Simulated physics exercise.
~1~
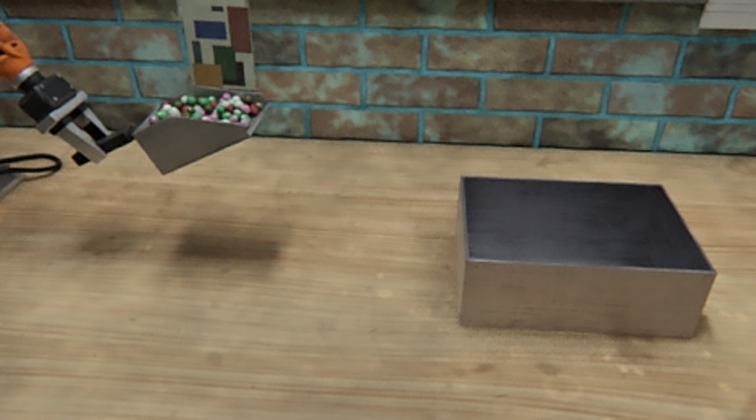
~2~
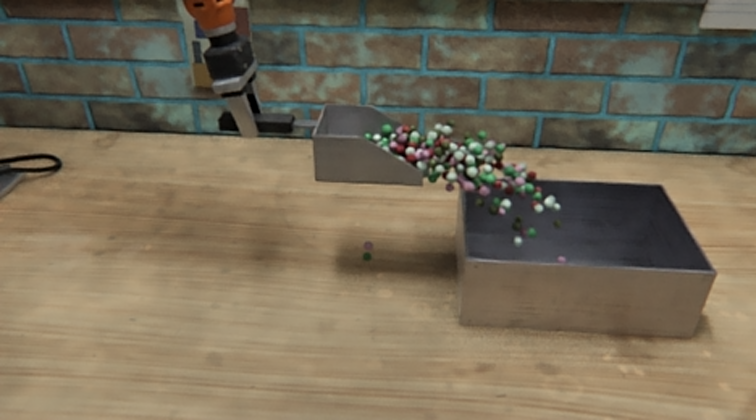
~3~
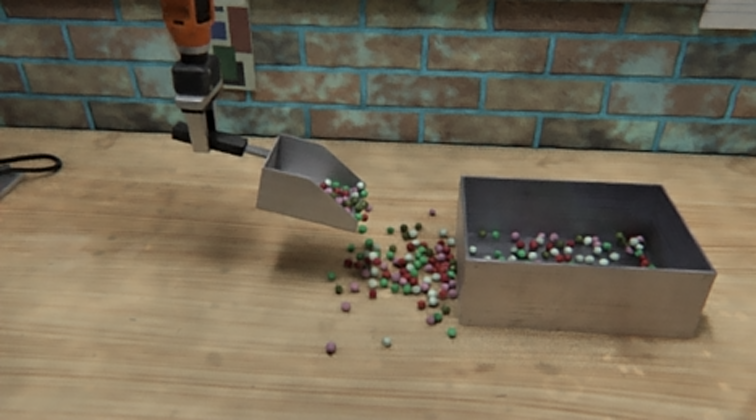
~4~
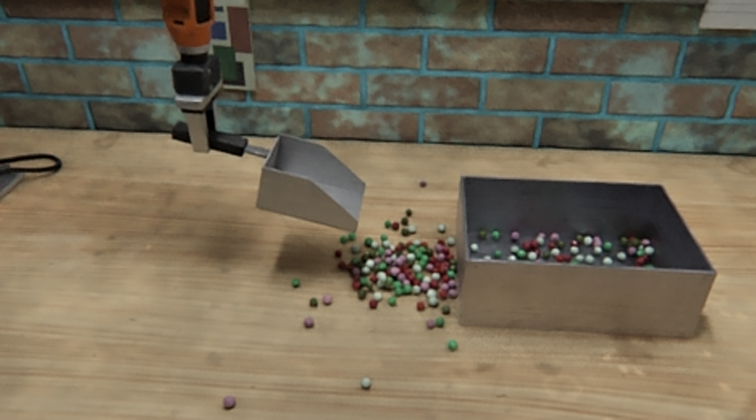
A robot arm with an orange section, seen from the front and slightly above, holds a grey metal scoop heaped with small red, green, pink and white balls at the left of a light wooden table. An open grey metal box sits at the right, before a brick wall with turquoise joints. The arm swings the scoop right, and the balls stream out toward the box. It then draws back left and tips down, spilling more onto the table. The emptied scoop stays tilted, with balls split between the box and a scattered pile beside it.
